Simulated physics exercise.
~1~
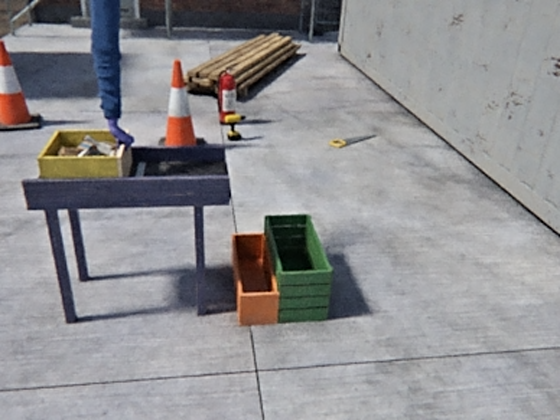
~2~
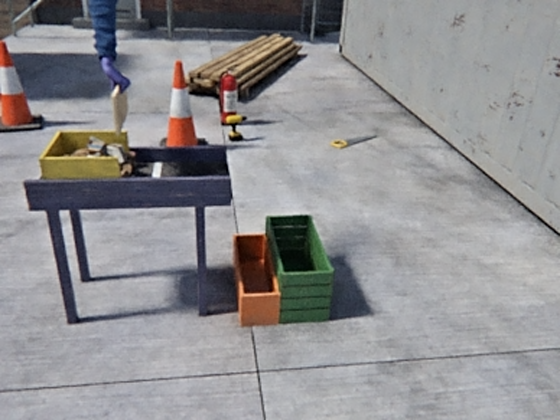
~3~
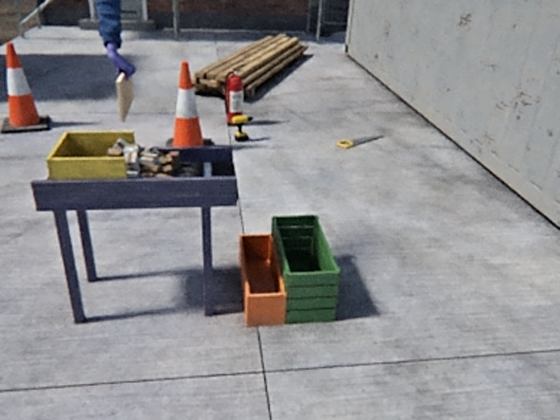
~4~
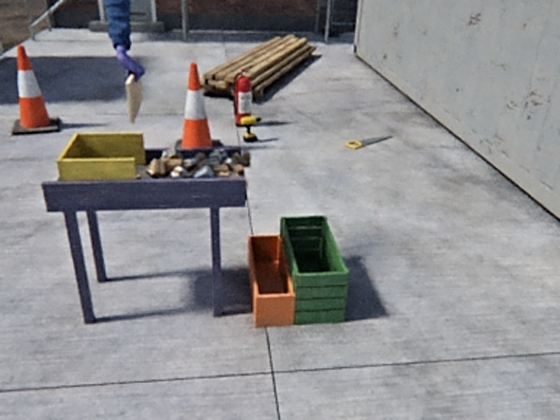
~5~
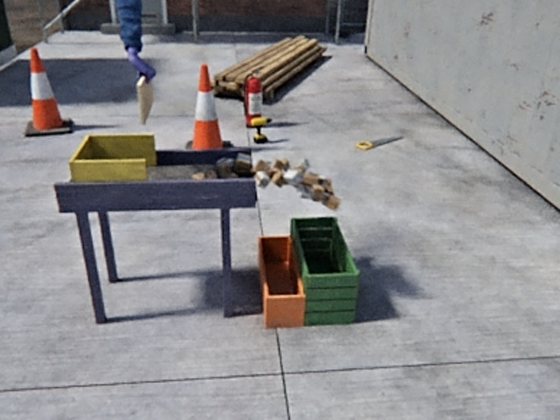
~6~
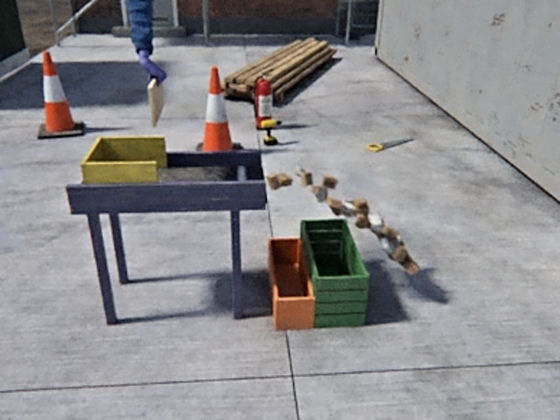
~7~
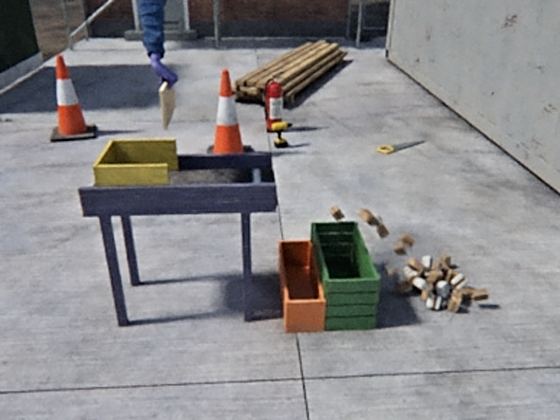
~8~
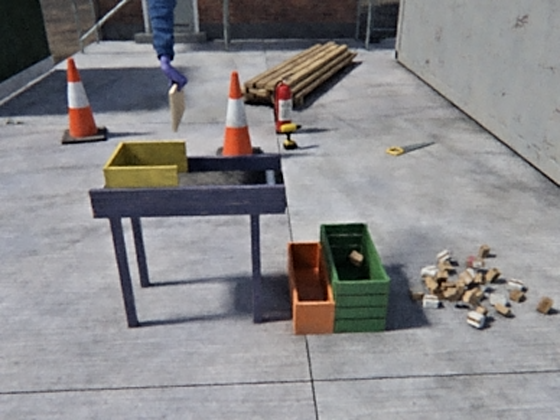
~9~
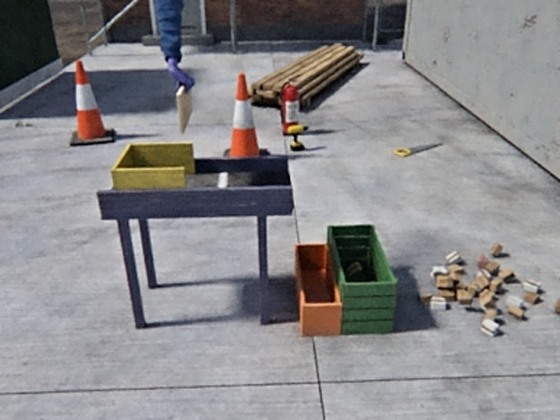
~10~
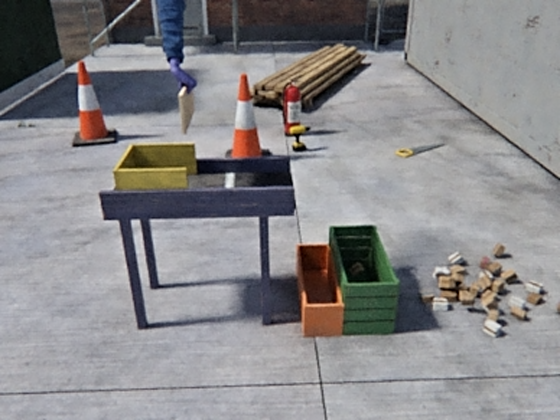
Small blocks spilling off a raised conveyor as a gloved hand lifts the gate, nearly all overshooting the green bin onto concrete.
